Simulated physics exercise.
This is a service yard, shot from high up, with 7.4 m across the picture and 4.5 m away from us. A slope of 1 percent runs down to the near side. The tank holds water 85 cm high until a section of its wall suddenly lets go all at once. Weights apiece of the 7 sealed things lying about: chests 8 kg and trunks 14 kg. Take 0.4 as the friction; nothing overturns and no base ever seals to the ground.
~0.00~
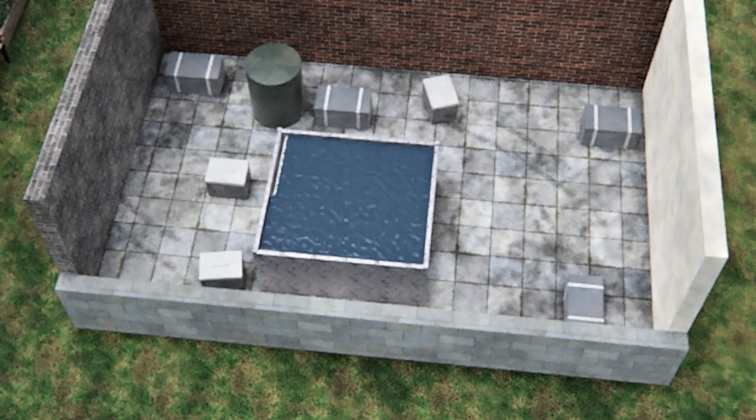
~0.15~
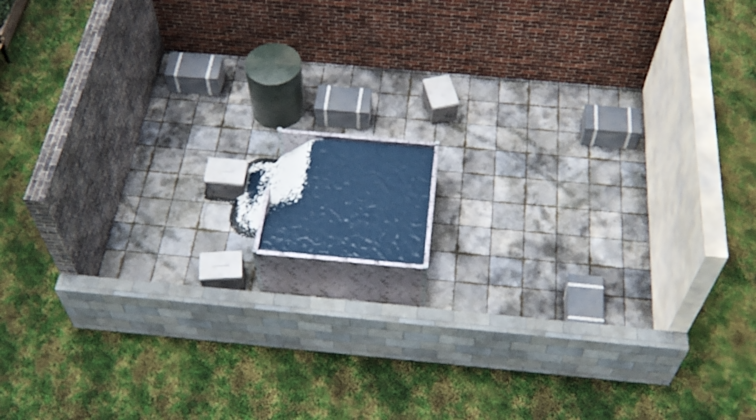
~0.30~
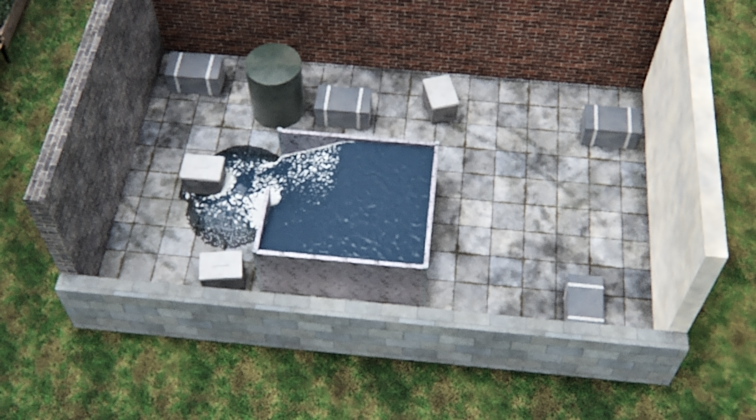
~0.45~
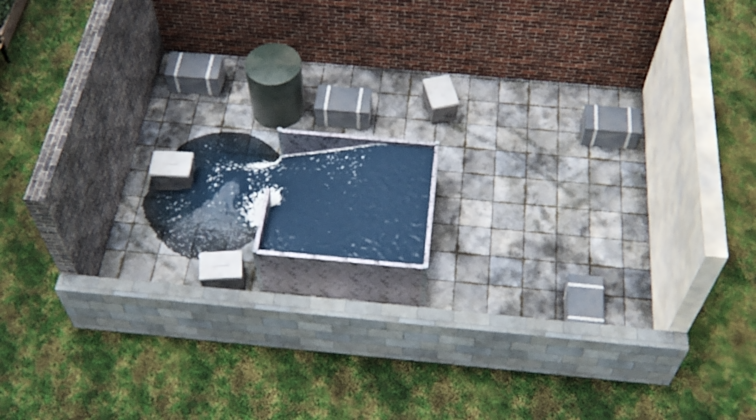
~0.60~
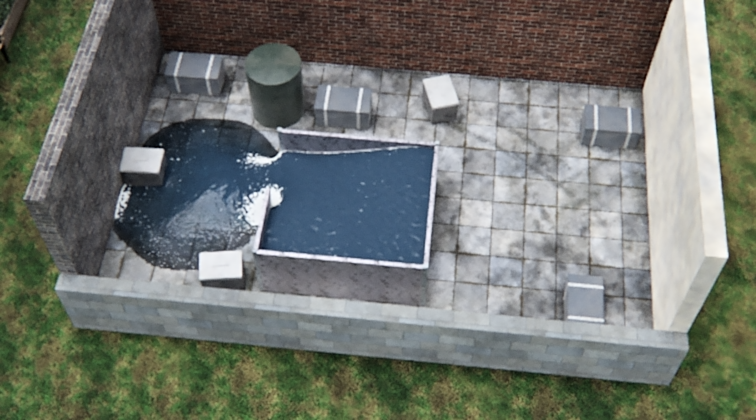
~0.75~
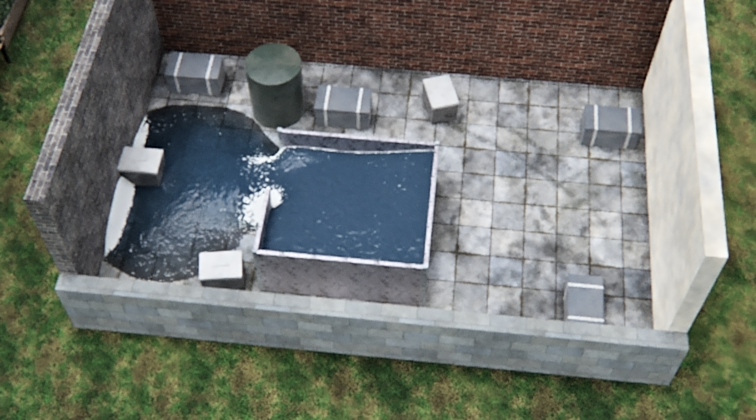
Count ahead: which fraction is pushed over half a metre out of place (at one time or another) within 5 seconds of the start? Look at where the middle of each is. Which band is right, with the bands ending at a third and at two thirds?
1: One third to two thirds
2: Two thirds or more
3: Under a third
2, two thirds or more.
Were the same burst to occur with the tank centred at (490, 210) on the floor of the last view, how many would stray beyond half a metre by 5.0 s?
Result: 5.
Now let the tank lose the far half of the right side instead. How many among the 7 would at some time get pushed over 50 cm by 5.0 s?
Then it comes to 3 of them.
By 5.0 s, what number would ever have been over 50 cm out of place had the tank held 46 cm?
Then 3 of them.
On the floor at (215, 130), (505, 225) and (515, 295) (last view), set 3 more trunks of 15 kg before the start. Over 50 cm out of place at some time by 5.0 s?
In order: Beyond it, within it, beyond it.
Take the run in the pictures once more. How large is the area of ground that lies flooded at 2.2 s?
Somewhere about 14 m2, give or take.
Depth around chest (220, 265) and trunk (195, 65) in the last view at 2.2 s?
Some 9 cm at the first, some 16 cm at the second.
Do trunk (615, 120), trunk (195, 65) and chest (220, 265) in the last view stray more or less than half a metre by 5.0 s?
Result, in order: Undershooting / overshooting / overshooting.
After 1.1 s 1 of 7 are over 50 cm from their spots; 1 afloat.
After 2.2 s 2 of 7 are over 50 cm from their spots; 2 afloat.
After 3.5 s 4 of 7 are over 50 cm from their spots; 2 afloat.
After 5.0 s 5 of 7 are over 50 cm from their spots, and 5 have been at some point; 5 afloat.
